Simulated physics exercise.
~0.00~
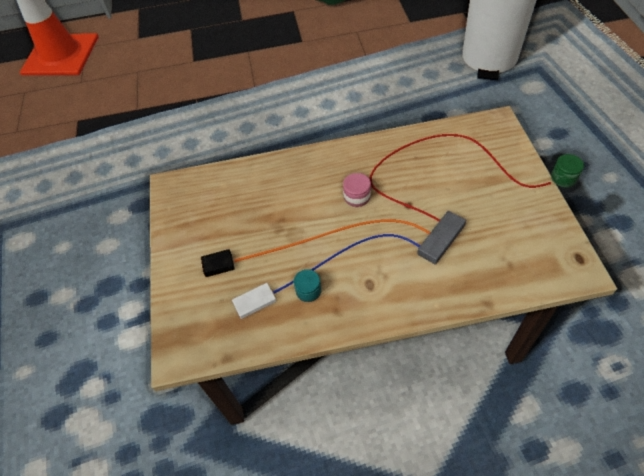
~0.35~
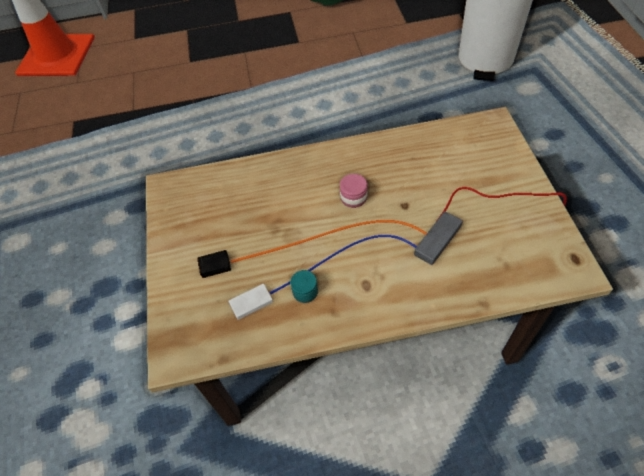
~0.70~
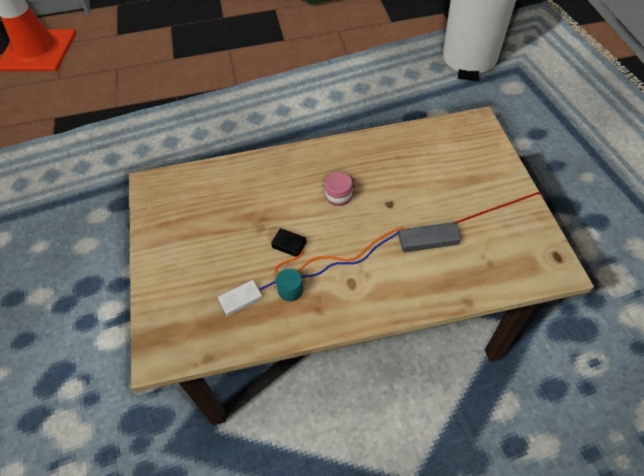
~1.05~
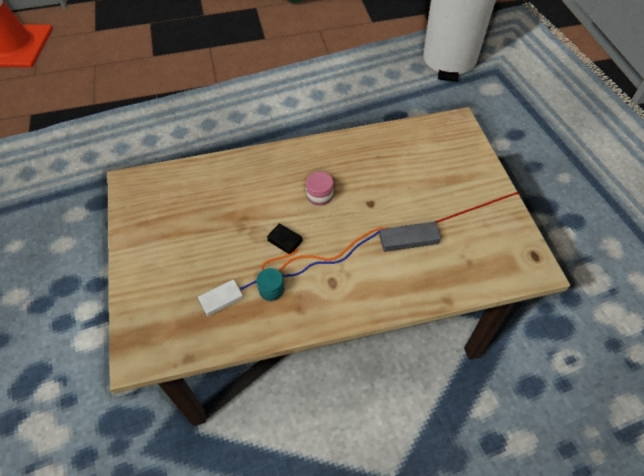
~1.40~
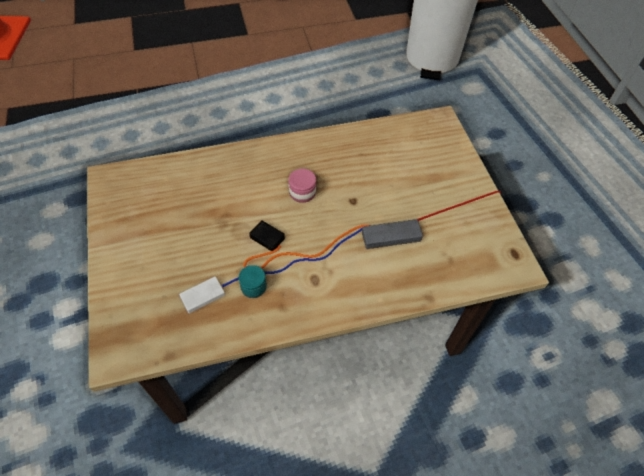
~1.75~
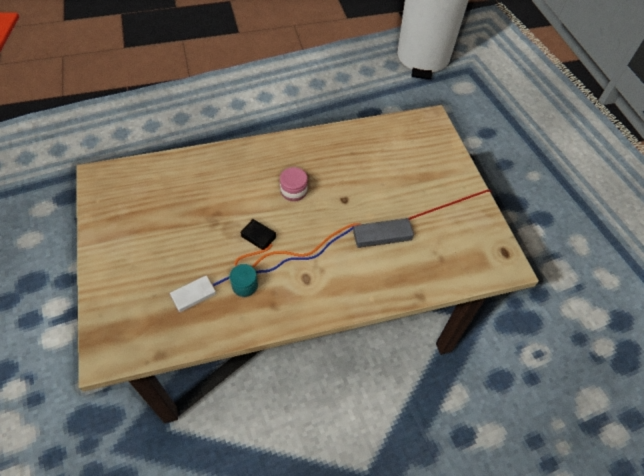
A light wooden table stands on a blue and grey patterned rug, seen from above, with tiled floor beyond. Red, orange and blue cables meet at a grey strip on its right side, with a black phone and a white block at the left, a teal tub and a pink canister between, and a green object at the right edge. The green object drops out of sight over that edge, drawing the red cable after it. The strip swivels and the phone is dragged right, towards the teal tub. Everything then rests, the red cable taut over the edge, as the view drifts right.
